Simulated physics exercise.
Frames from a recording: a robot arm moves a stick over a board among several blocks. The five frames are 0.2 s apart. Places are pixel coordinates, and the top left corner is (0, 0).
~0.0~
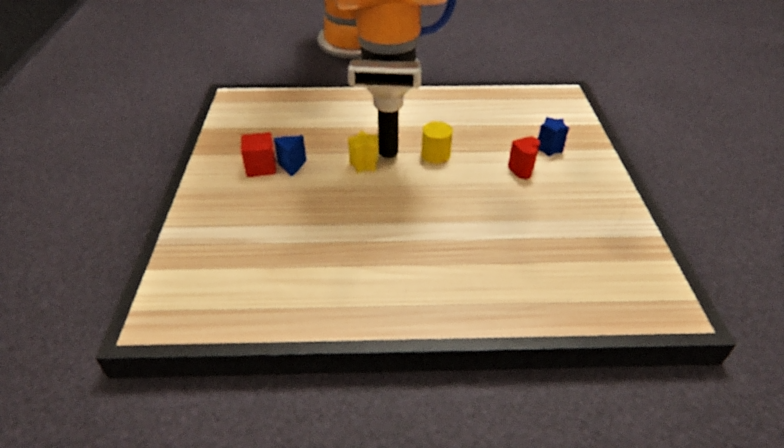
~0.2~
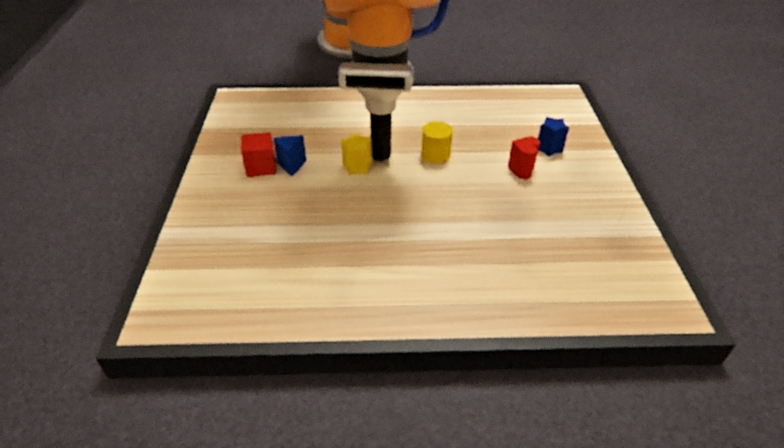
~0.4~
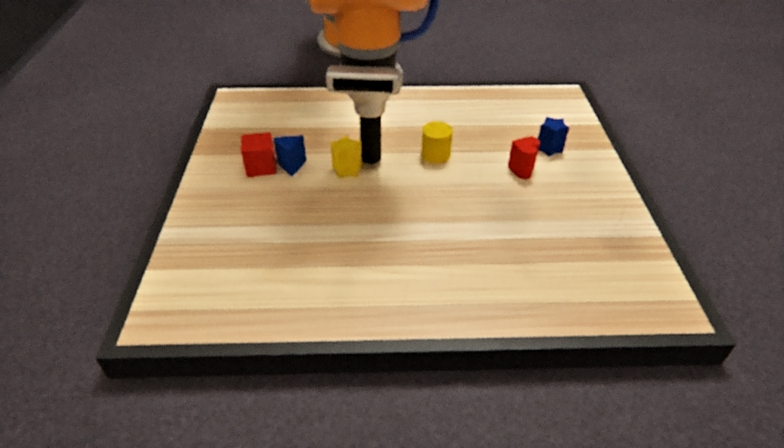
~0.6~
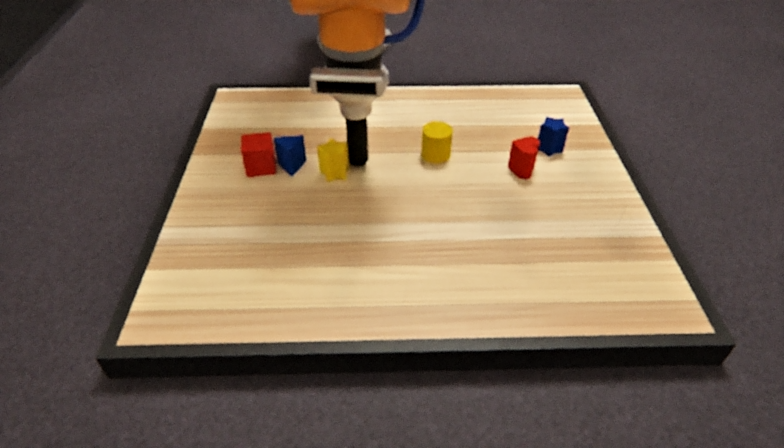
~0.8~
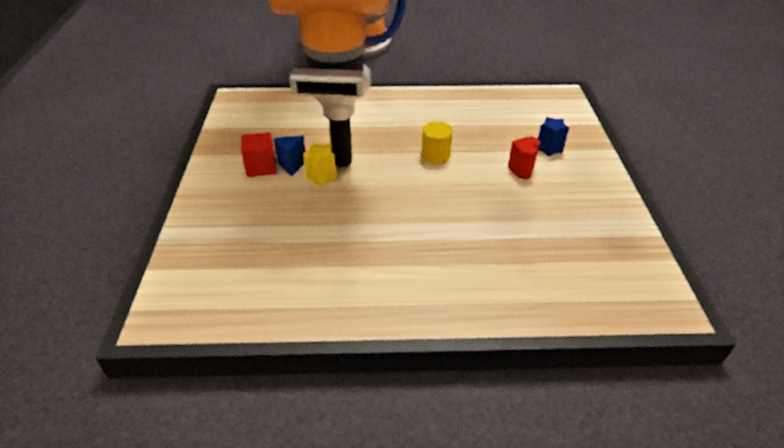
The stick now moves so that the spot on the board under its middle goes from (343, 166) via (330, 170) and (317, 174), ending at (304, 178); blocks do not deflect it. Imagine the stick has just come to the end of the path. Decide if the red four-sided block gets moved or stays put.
The block in question stays where it was by the end.
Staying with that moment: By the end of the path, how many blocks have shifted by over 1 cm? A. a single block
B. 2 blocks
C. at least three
My pick is A.
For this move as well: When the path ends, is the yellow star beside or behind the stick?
I believe not.
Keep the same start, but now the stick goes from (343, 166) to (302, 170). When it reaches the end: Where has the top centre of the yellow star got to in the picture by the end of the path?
The middle of its top is at (300, 158).
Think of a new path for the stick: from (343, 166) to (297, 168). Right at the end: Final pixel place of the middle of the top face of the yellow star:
At roughly (302, 156).
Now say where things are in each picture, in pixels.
The first frame shows lower end of the stick at (388, 152), tops of blocks, red four-sided block at (256, 141), yellow star at (364, 139).
The second frame shows stick at (381, 155), yellow star at (357, 141).
The third frame shows stick at (371, 158), yellow star at (346, 144).
The fourth frame shows stick at (358, 160), yellow star at (333, 147).
The fifth frame shows stick at (342, 161), red four-sided block at (256, 141), yellow star at (319, 151).
On the path given first. Halfway along, stick at (322, 166); yellow star at (305, 157), turned 40° anticlockwise.
At the end, stick at (303, 173); red four-sided block not moved; yellow star at (291, 165), turned 60° anticlockwise.
